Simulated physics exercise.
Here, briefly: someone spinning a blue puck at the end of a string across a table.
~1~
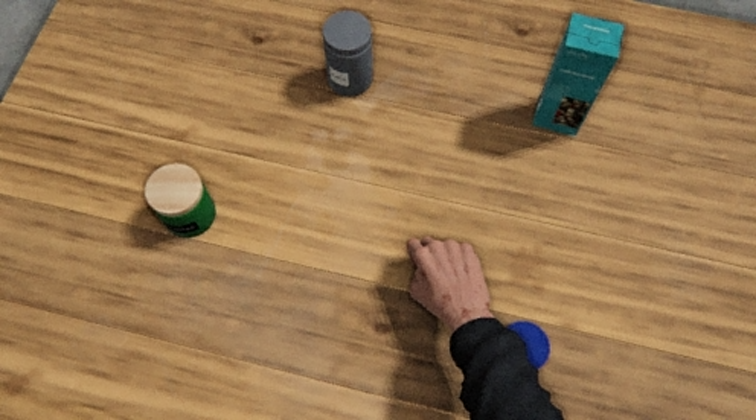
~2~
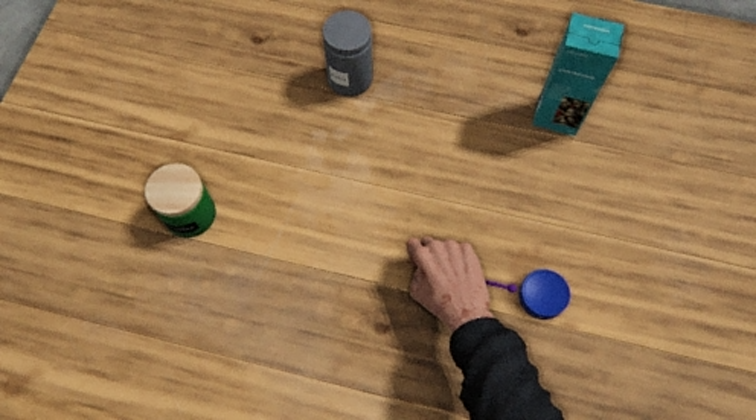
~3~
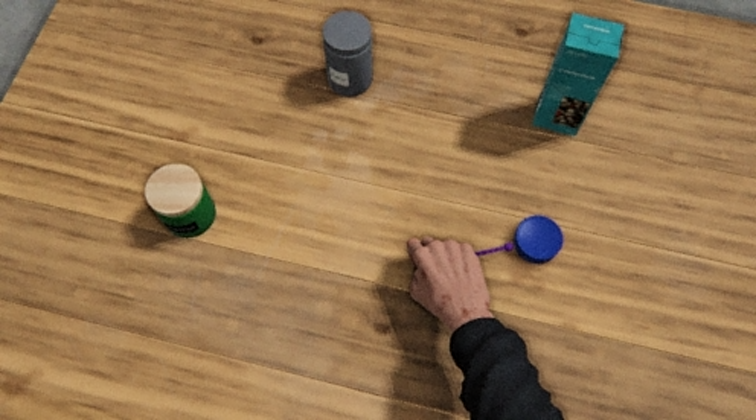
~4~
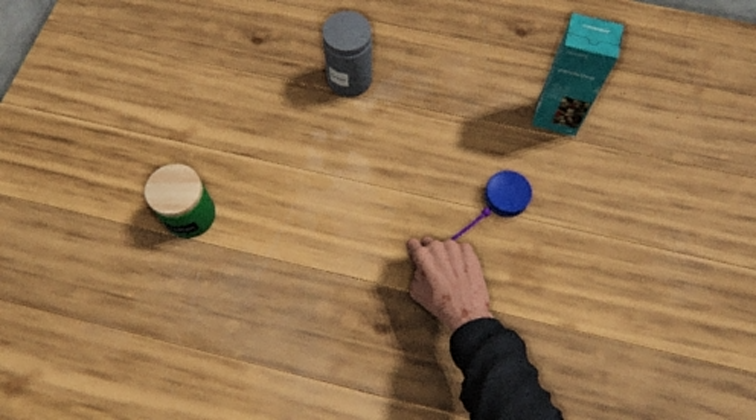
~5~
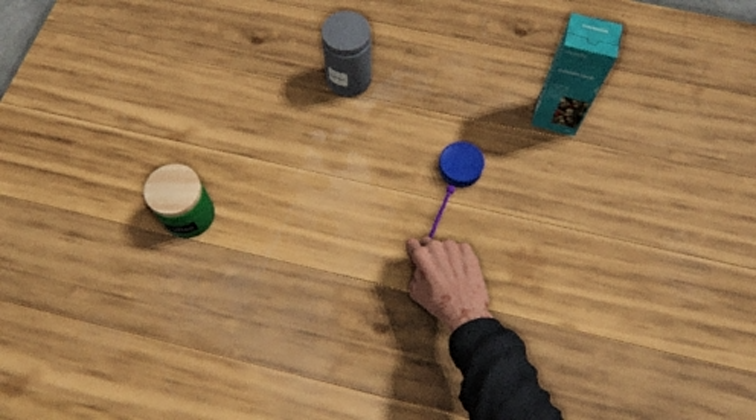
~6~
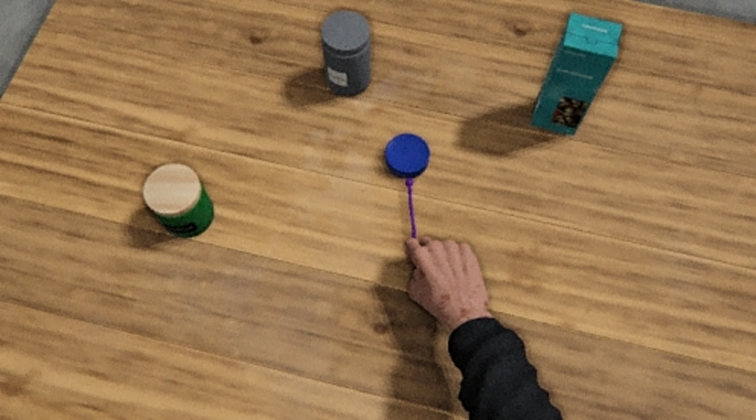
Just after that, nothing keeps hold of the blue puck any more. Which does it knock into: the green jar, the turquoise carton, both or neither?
The green jar gets knocked; the turquoise carton is passed by.
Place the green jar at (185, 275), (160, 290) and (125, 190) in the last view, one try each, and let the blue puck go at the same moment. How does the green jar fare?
On the first try it goes free, on the second it goes free, on the third it gets knocked.
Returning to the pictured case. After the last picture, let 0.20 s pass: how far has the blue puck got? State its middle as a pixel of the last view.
It is roughly at (222, 189).
Then, 0.08 s after the last picture, puck near (305, 176).
Then, 0.20 s after the last picture, puck near (222, 189); green jar pushed aside.
At rest, puck near (221, 189); green jar pushed aside. The green jar gets hit and the turquoise carton escapes it.
